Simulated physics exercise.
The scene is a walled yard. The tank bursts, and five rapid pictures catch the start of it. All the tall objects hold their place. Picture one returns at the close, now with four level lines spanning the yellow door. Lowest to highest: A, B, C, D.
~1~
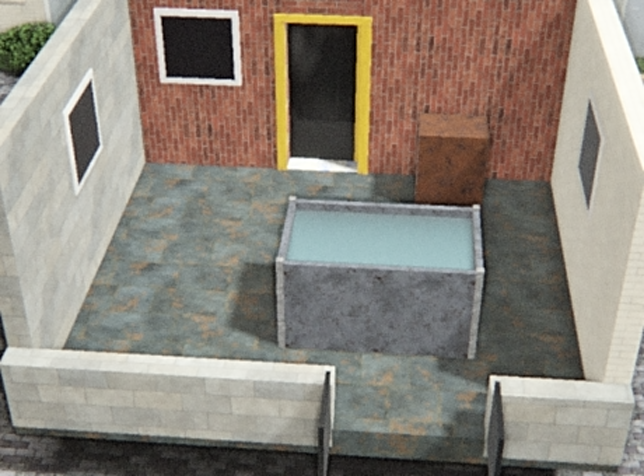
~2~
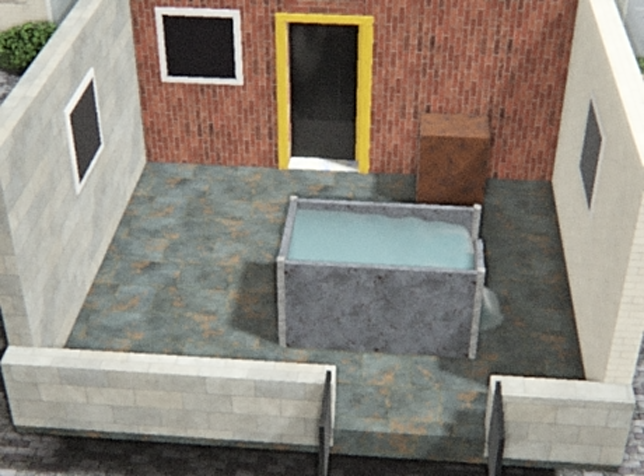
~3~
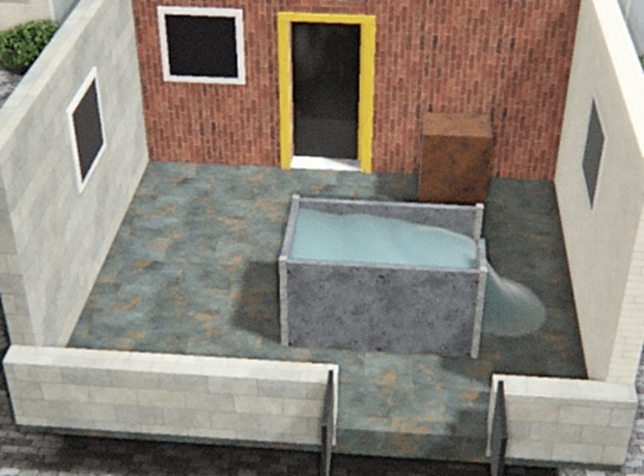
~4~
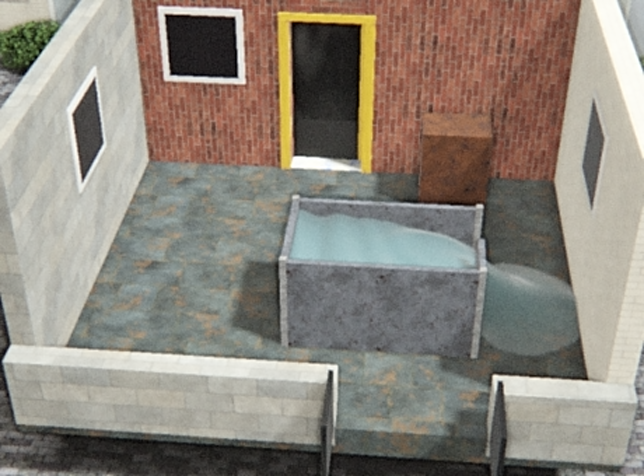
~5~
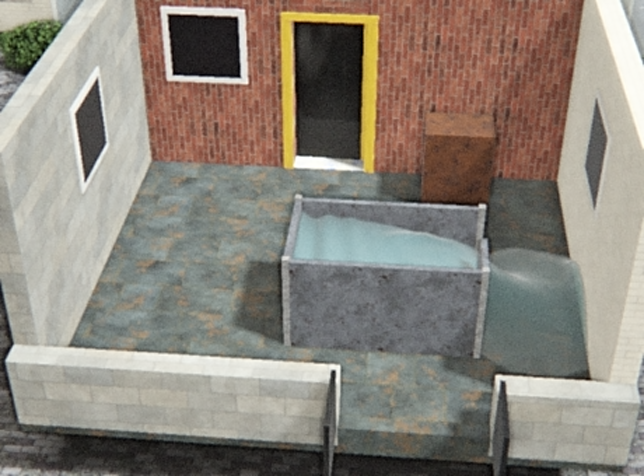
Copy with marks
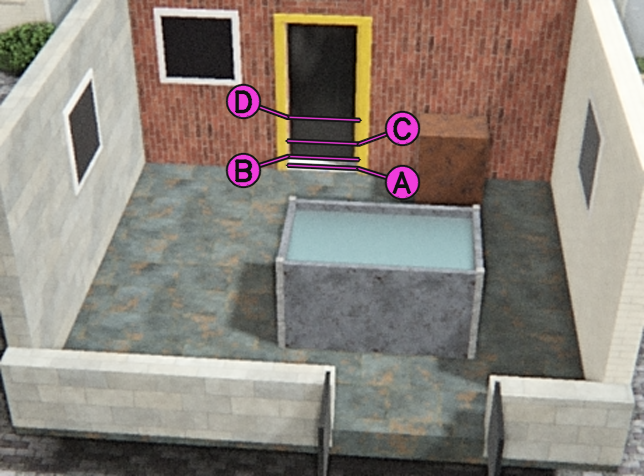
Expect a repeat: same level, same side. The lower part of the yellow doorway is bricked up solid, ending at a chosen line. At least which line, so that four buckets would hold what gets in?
That is line A.
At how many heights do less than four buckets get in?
All of the four.
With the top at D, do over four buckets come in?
No, that is safe.
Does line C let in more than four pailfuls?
No.
On the marked copy, A at (323, 166); B at (323, 158); C at (323, 142); D at (323, 118); from the bottom up A, B, C, D.
If A is chosen, a splash gets over, under a bucket.
If B is chosen, nothing gets over.
If C is chosen, nothing gets over.
If D is chosen, nothing gets over.
